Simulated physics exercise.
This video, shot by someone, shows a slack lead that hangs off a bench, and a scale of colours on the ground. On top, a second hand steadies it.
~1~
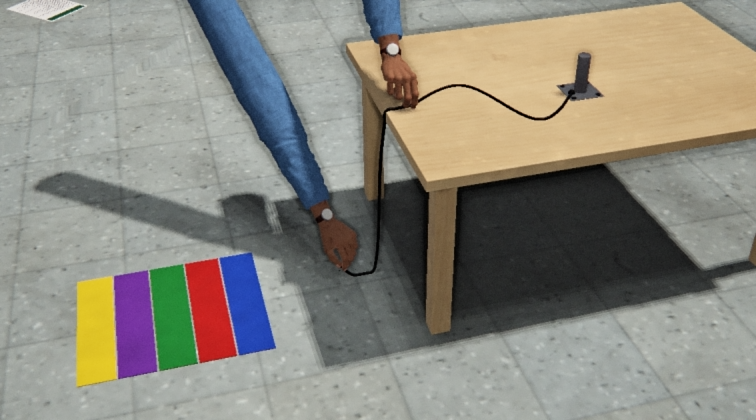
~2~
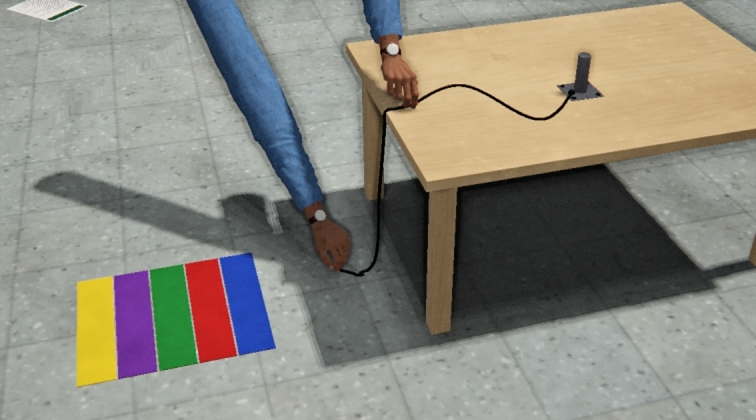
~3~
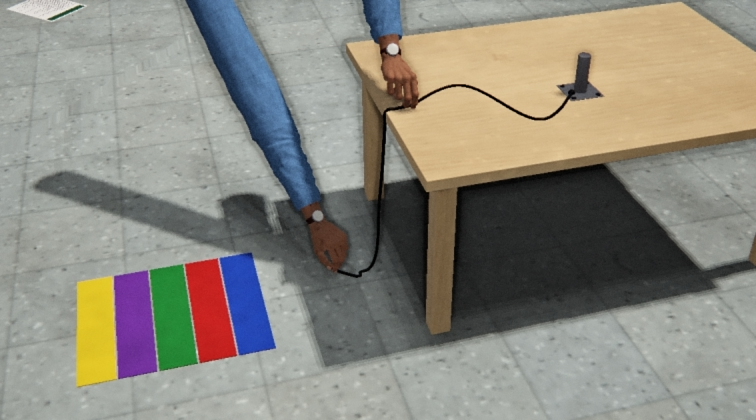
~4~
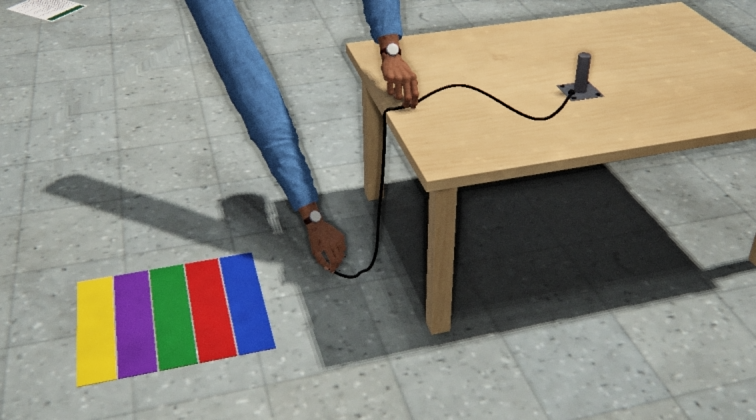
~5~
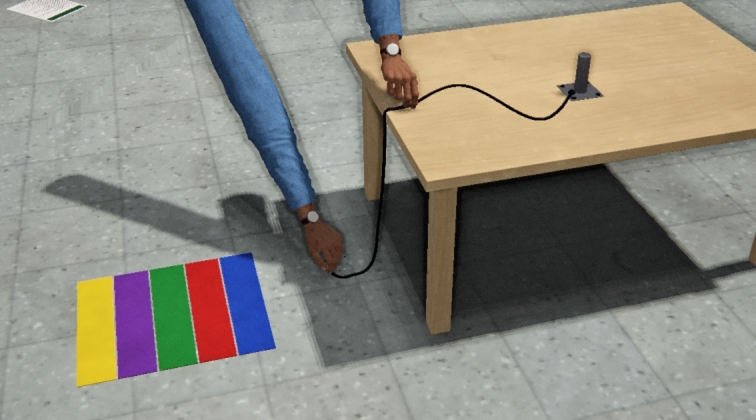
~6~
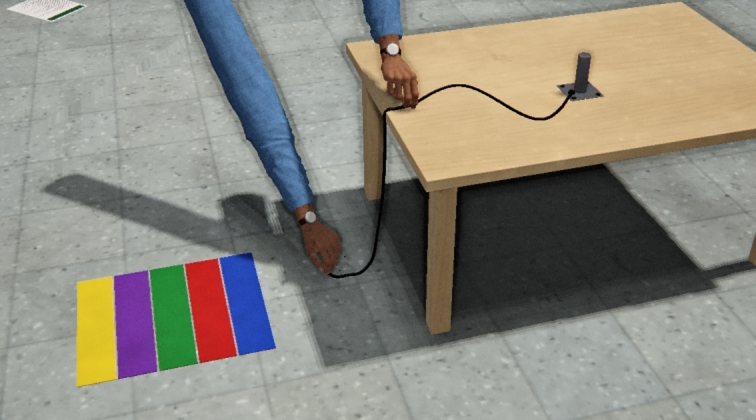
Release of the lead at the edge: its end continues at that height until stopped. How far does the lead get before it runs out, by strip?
As far as the purple strip.
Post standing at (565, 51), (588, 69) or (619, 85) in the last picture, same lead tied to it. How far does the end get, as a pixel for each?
It works out at around (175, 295), (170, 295) and (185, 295) for the three tries.
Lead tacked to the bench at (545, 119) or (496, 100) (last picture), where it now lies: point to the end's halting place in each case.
(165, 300) and (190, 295).
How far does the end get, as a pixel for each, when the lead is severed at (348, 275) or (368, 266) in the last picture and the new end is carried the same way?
I'd say somewhere near (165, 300) the first time and near (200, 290) the second time.
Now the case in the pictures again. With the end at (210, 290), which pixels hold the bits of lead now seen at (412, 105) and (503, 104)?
In order: (376, 163) and (459, 106).
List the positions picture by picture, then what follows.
The first frame shows end (342, 267); blue (253, 332); red (215, 340); green (176, 347); purple (137, 355); yellow (96, 362).
The second frame shows end (335, 268); lead through (560, 108) (502, 104) (440, 89) (385, 120) (380, 192) (377, 253).
The third frame shows end (332, 268).
The fourth frame shows end (330, 269); lead through (560, 108) (502, 104) (440, 89) (385, 120) (381, 192) (376, 253).
The fifth frame shows end (327, 269).
The sixth frame shows end (325, 270); lead through (560, 108) (502, 104) (440, 89) (385, 120) (383, 191) (374, 253).
A little later, end near (210, 290); over red.
Next, end near (161, 299); over green.
When it is tight, end near (131, 305); over purple. It halts on the purple strip.
